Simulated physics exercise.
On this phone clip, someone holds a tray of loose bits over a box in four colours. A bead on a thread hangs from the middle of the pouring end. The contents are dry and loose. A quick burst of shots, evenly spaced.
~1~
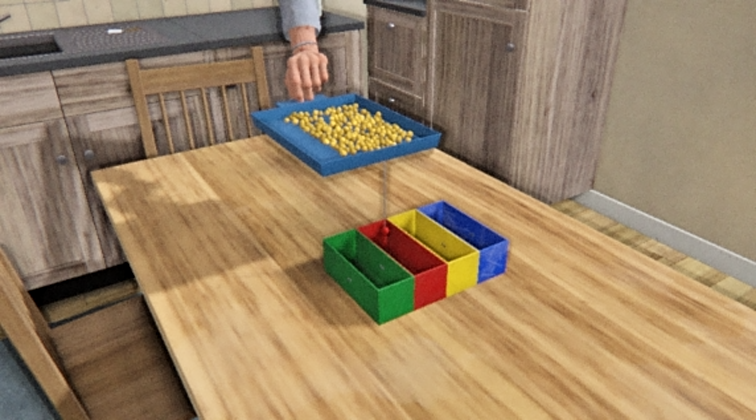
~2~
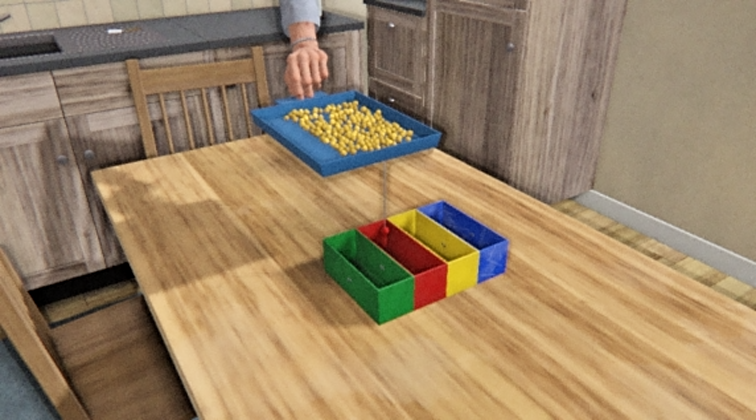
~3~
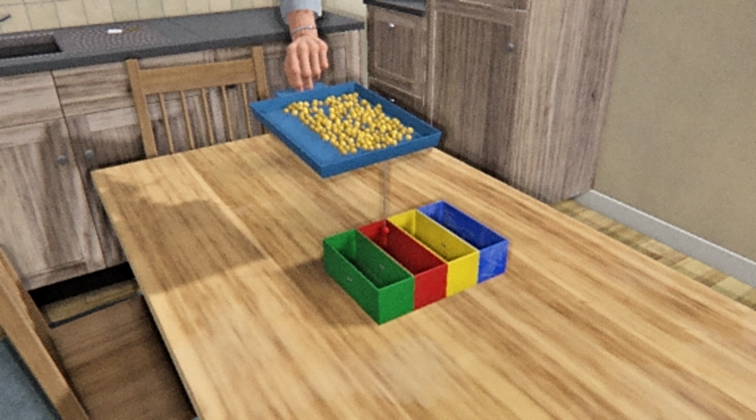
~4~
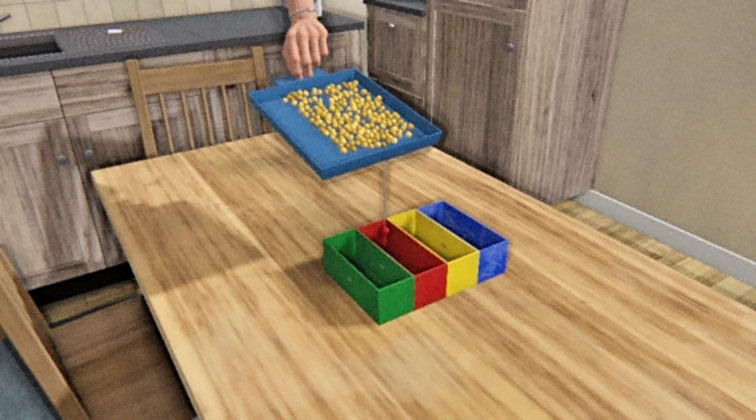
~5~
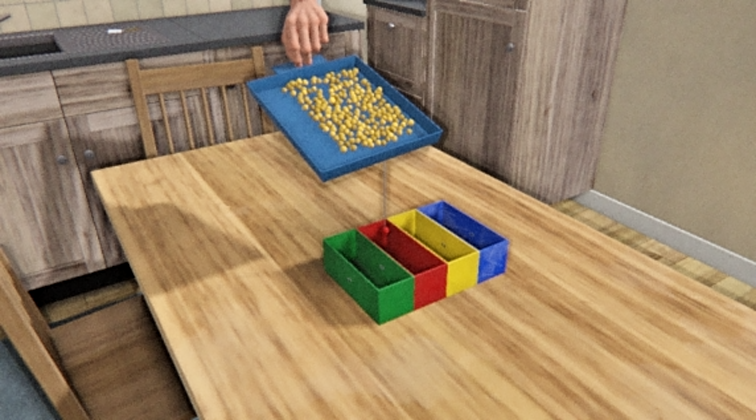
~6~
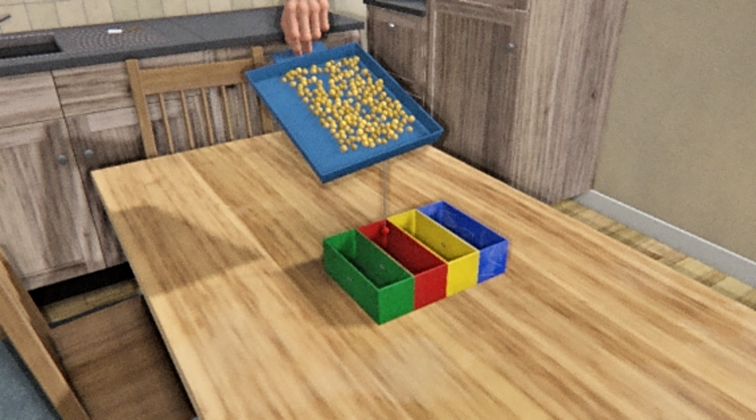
To begin with, a hand holds a blue tray of small yellow balls almost level above a box with green, red, yellow and blue cells on a wooden table. The hand then gradually tilts the tray, its far side rising and its near edge dipping slightly, while the box stays still.
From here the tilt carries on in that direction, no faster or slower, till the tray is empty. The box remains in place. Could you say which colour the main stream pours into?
It pours into the green cell.
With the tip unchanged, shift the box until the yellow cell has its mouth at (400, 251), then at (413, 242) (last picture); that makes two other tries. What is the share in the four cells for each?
First case 100 in a hundred, second case 90 in a hundred.
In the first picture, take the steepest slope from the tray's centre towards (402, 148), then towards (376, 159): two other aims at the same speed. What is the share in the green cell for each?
In turn some 0 and 30 per cent.
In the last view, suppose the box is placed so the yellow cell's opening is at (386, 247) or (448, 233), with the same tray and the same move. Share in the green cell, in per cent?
Roughly 20 per cent, then roughly 30 per cent.
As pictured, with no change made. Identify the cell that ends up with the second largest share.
The cell in red.
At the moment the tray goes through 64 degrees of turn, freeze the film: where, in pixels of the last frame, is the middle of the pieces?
The middle of the load sits near (360, 142).
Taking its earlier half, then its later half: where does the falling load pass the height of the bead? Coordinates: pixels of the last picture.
Starting near (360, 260), moving on to near (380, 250).
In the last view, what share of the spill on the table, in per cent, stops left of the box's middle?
Close to 100 %.
Soon, tray tipped steeply; all on the tray.
A while on, tray tipped past a quarter turn; most on the tray; a stray few in the green cell; a stray few in the red cell; a small part falling or outside the box.
Towards the end, tray tipped past a quarter turn; about a third in the green cell; about a quarter in the red cell; a stray few in the yellow cell; about a third falling or outside the box.
Finally, tray tipped past a quarter turn; about a third in the green cell; about a quarter in the red cell; a stray few in the yellow cell; none in the blue cell; about a third outside the box.
